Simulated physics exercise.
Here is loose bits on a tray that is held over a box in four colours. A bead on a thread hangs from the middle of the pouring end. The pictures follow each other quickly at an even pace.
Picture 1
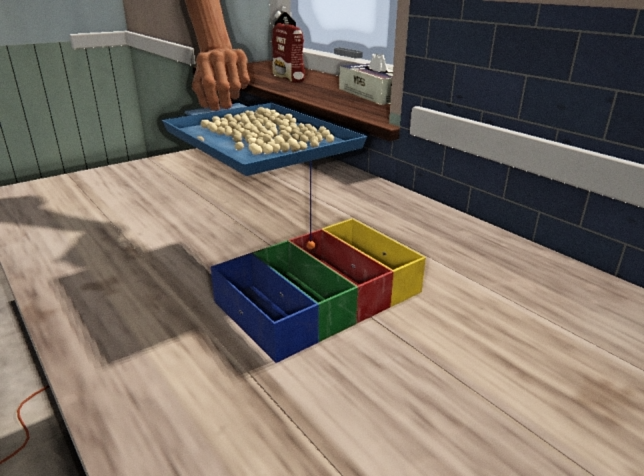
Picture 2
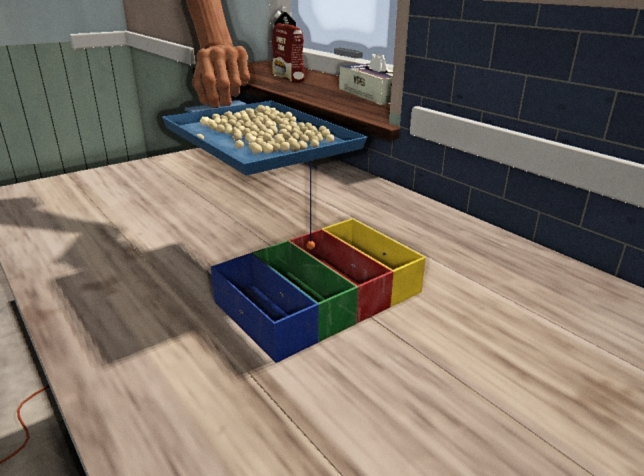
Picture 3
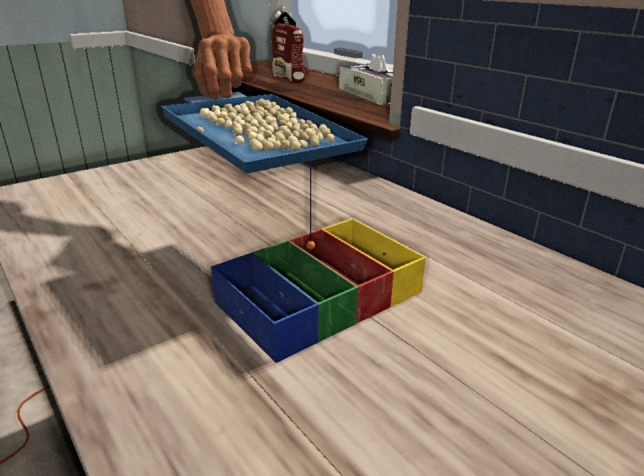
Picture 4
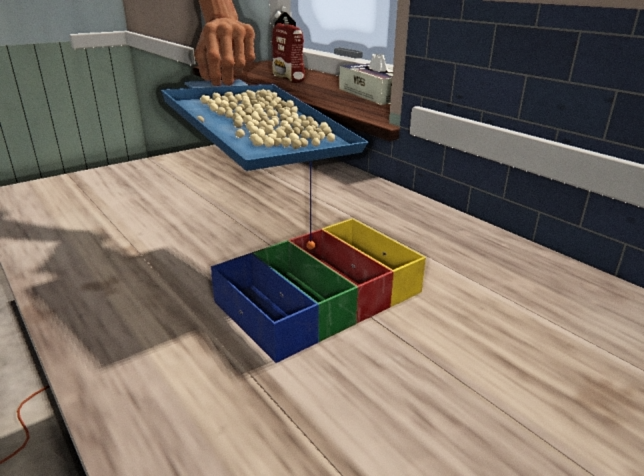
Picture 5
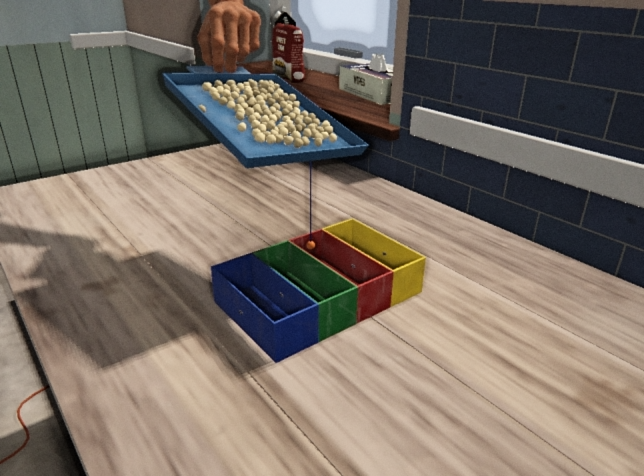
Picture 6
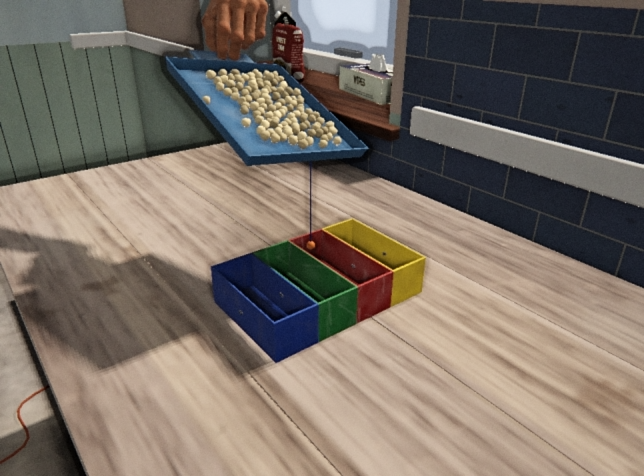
In a room with a dark blue brick wall and green panelling, a pale wooden table is seen from above at an angle by a still camera. A hand at the upper left holds a blue tray of cream-coloured nuts above a box with blue, green, red and yellow cells, a small orange bead hanging on a thread between them. The hand raises the tray's far left side, tilting it gradually steeper towards the viewer's right, and some nuts shift slightly down its surface.
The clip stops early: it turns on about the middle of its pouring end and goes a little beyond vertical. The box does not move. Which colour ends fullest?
The yellow one ends fullest.
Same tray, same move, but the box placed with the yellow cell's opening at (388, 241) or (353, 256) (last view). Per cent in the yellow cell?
Near 40 % and 40 %.
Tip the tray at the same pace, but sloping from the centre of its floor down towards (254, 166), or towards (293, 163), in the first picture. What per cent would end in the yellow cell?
In turn 0 and 0 in a hundred.
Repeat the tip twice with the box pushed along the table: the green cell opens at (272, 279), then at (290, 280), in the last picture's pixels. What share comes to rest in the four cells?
First some 60, then 80 per cent.
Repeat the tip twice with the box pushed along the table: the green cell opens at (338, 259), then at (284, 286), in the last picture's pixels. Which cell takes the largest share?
In turn: Red; the yellow cell.
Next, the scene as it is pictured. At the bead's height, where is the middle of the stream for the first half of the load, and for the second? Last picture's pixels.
At about (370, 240), then at (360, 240).
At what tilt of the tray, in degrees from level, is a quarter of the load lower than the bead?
Around 100° of tilt.
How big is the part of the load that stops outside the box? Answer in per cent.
It comes to 0 per cent or so.
Soon, tray tipped steeply; nearly all on the tray; a stray few falling or outside the box.
A while on, tray tipped past a quarter turn; a small part on the tray; about half in the yellow cell; about a quarter in the red cell; a stray few in the green cell; about a quarter falling or outside the box.
Towards the end, tray tipped past a quarter turn; about two thirds in the yellow cell; about a third in the red cell; a small part in the green cell; a stray few falling or outside the box.
Finally, tray tipped past a quarter turn; about two thirds in the yellow cell; about a third in the red cell; a small part in the green cell; none in the blue cell; a stray few outside the box.
